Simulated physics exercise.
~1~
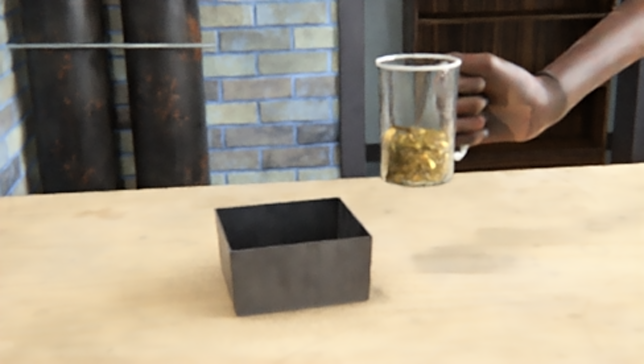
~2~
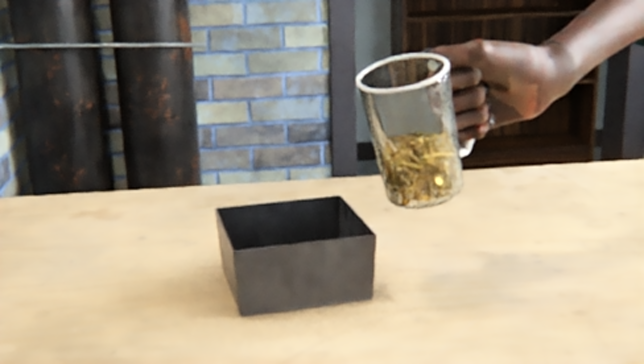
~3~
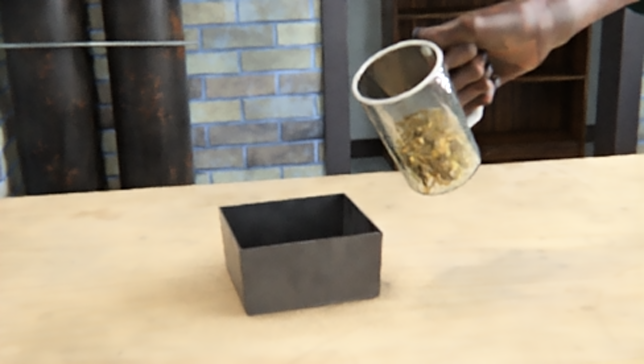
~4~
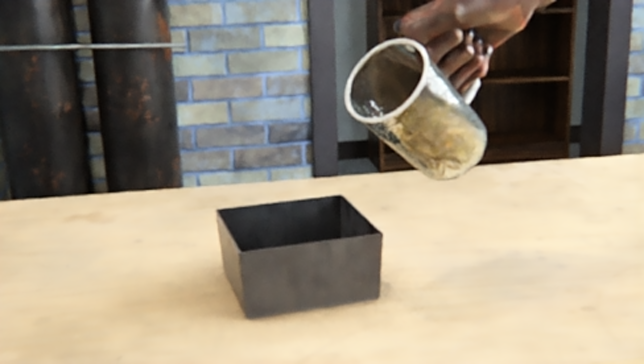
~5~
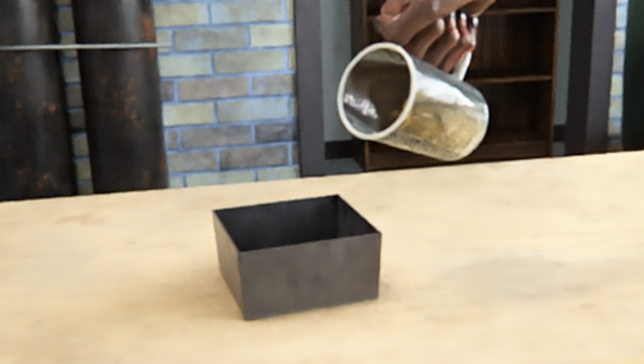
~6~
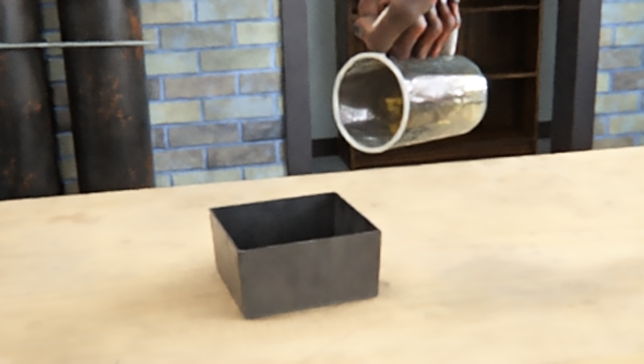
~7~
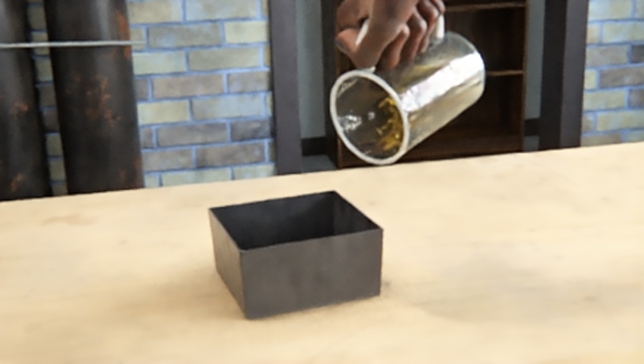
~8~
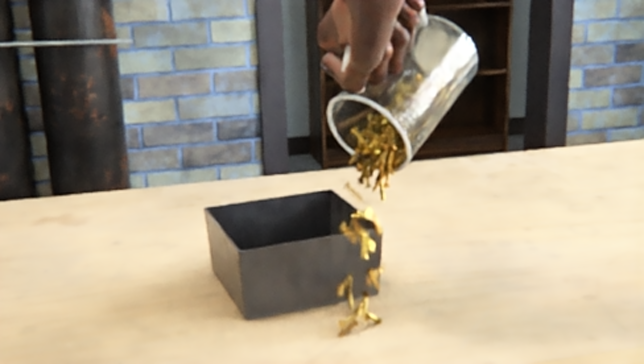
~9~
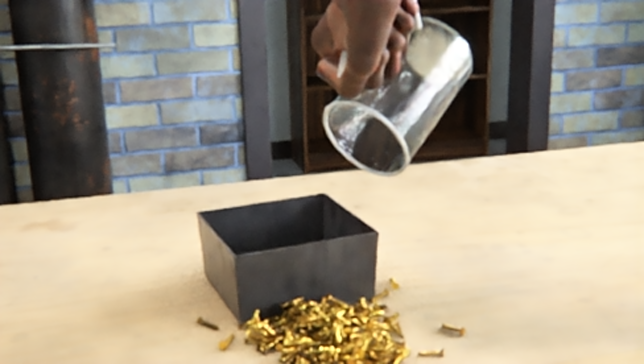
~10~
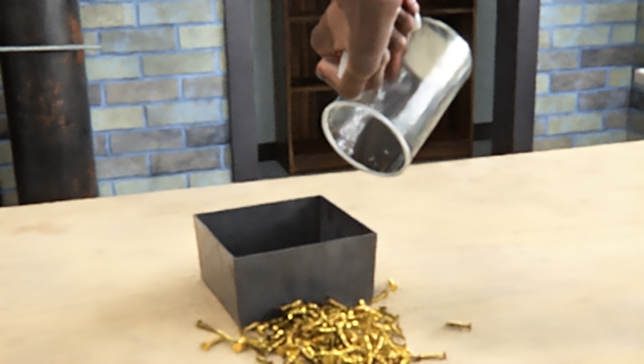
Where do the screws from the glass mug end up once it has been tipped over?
They end up outside the dark tin, in a heap on the table just in front of it, with the tin getting little or nothing.
